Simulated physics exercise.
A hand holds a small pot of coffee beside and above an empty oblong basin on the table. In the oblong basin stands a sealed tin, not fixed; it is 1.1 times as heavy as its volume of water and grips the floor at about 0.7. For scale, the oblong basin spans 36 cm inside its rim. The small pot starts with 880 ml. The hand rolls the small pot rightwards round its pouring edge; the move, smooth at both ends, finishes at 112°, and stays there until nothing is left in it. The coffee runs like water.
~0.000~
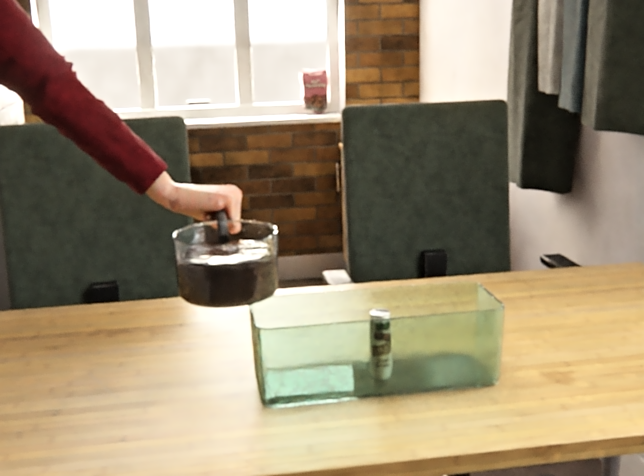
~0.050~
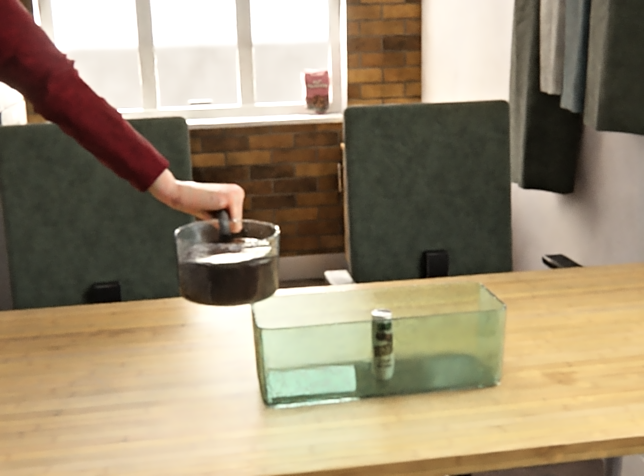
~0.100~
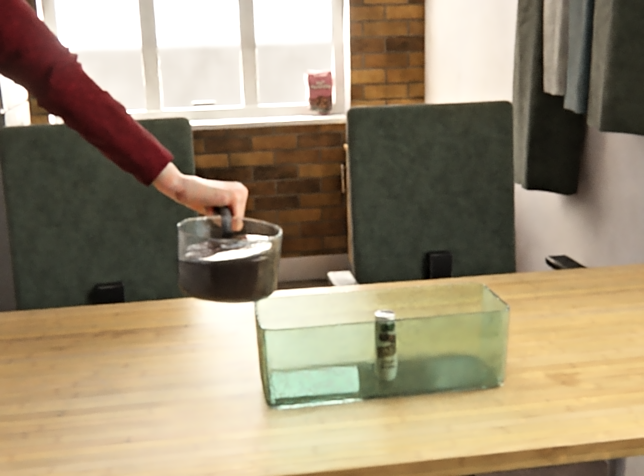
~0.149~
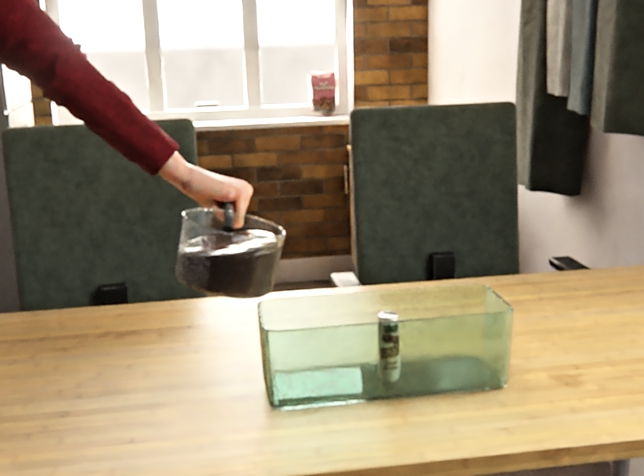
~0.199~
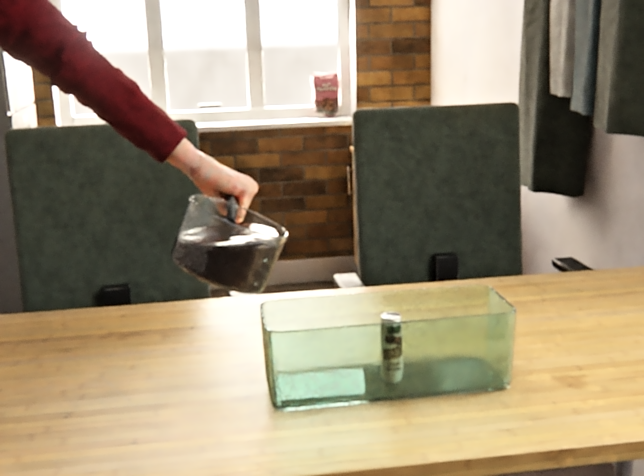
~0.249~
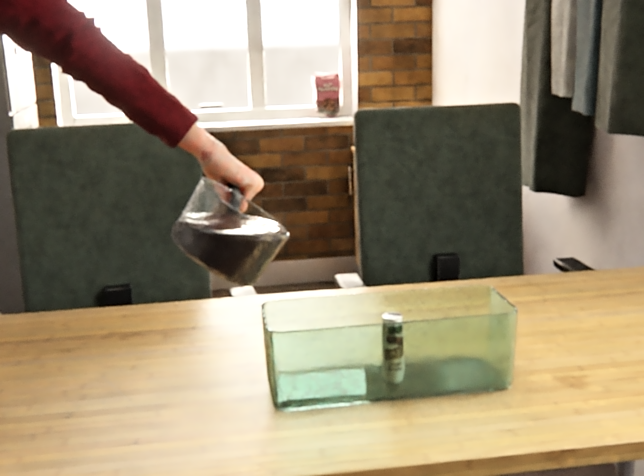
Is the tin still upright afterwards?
The tin topples.
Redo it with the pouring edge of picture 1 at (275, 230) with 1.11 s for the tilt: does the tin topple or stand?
Then it goes over.
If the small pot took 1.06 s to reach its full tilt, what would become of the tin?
The tin goes over.
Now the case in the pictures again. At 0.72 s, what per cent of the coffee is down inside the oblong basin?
Some 80 per cent.
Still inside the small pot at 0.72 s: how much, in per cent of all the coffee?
Some 4 per cent.
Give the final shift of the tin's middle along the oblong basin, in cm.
Some 11.5 cm.
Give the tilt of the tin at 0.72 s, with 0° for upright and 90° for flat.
It is at some 25°.
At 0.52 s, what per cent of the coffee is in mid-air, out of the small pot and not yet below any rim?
Near 46 in a hundred.
Then, 0.52 s in, the tilt is 101° and 50 per cent is still to pour; the tin stands where it began.
Then, 0.72 s in, the tilt is 112° and 4 per cent is still to pour; the tin leans 26°.
Then, 0.93 s in, the tilt is 112° and 0 per cent is still to pour; the tin lies on its side.
Then, 1.15 s in, the tilt is 112° and 0 per cent is still to pour; the tin lies on its side.
Finally, the tin lies on its side.
